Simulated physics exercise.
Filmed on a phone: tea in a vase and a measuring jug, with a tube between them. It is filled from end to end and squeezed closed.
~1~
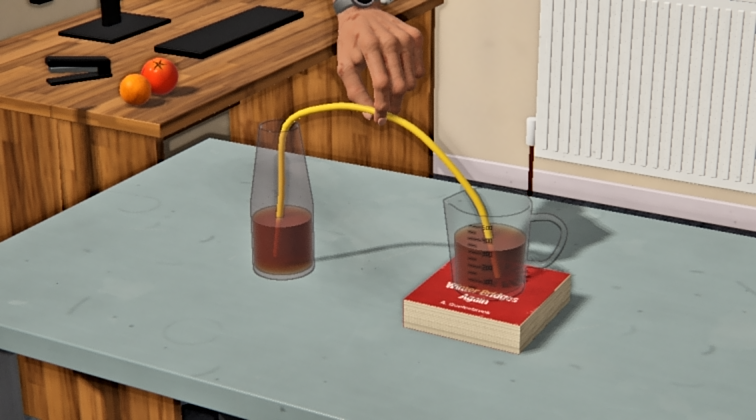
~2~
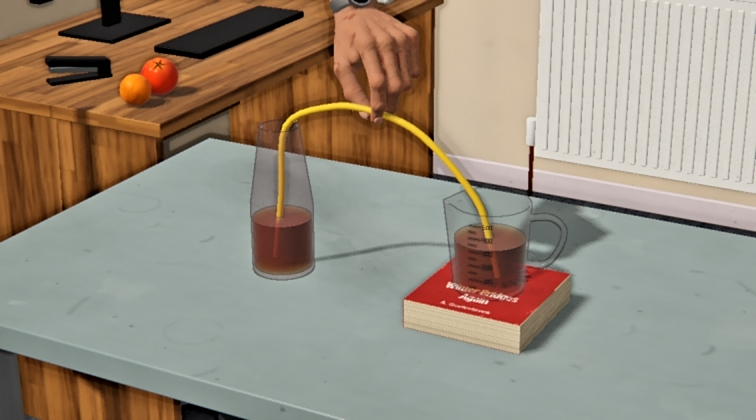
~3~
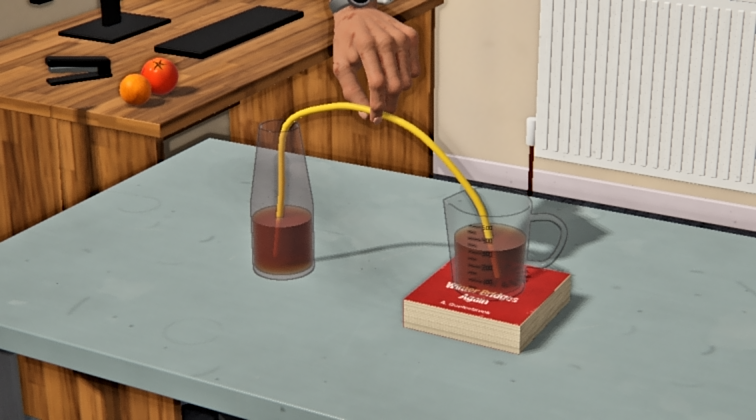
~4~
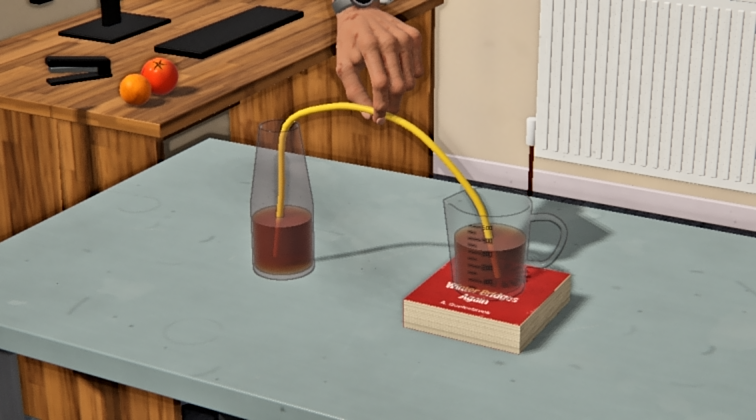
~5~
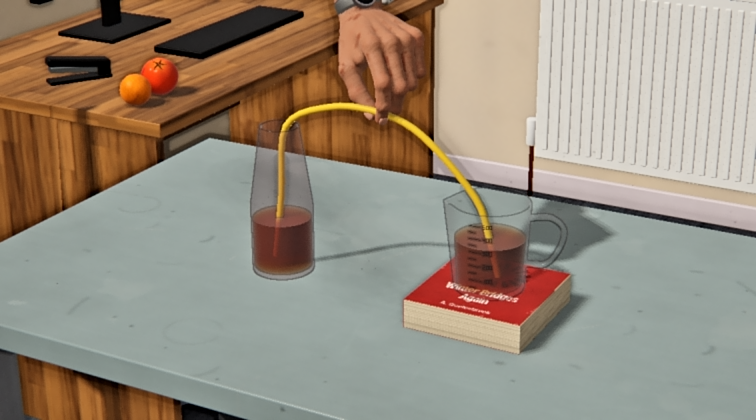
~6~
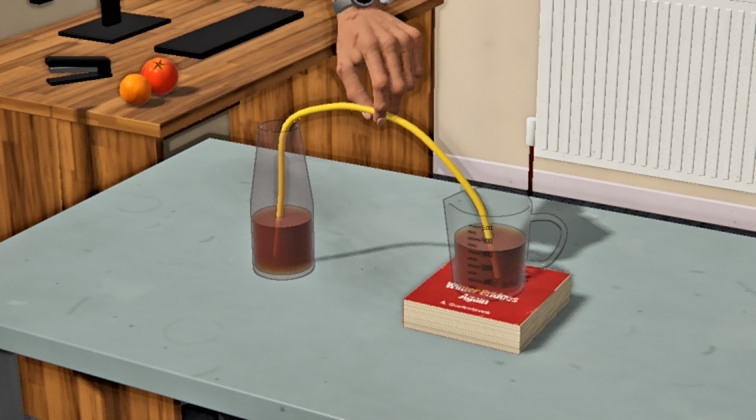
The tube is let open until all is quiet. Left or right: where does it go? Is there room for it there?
It flows into the left one, and the one that fills stays below its rim.
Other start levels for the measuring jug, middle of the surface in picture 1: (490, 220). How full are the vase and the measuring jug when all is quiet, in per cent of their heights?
Roughly 50 per cent, then 55 per cent.
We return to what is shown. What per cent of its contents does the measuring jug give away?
I make it 25 per cent.
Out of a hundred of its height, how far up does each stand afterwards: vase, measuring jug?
In turn 45 and 45 per cent.
Soon after, the vase is about a third full; the measuring jug is about half full.
Later, the vase is about half full; the measuring jug is about half full.
In the end, the vase is about half full; the measuring jug is about half full; the two surfaces are level.
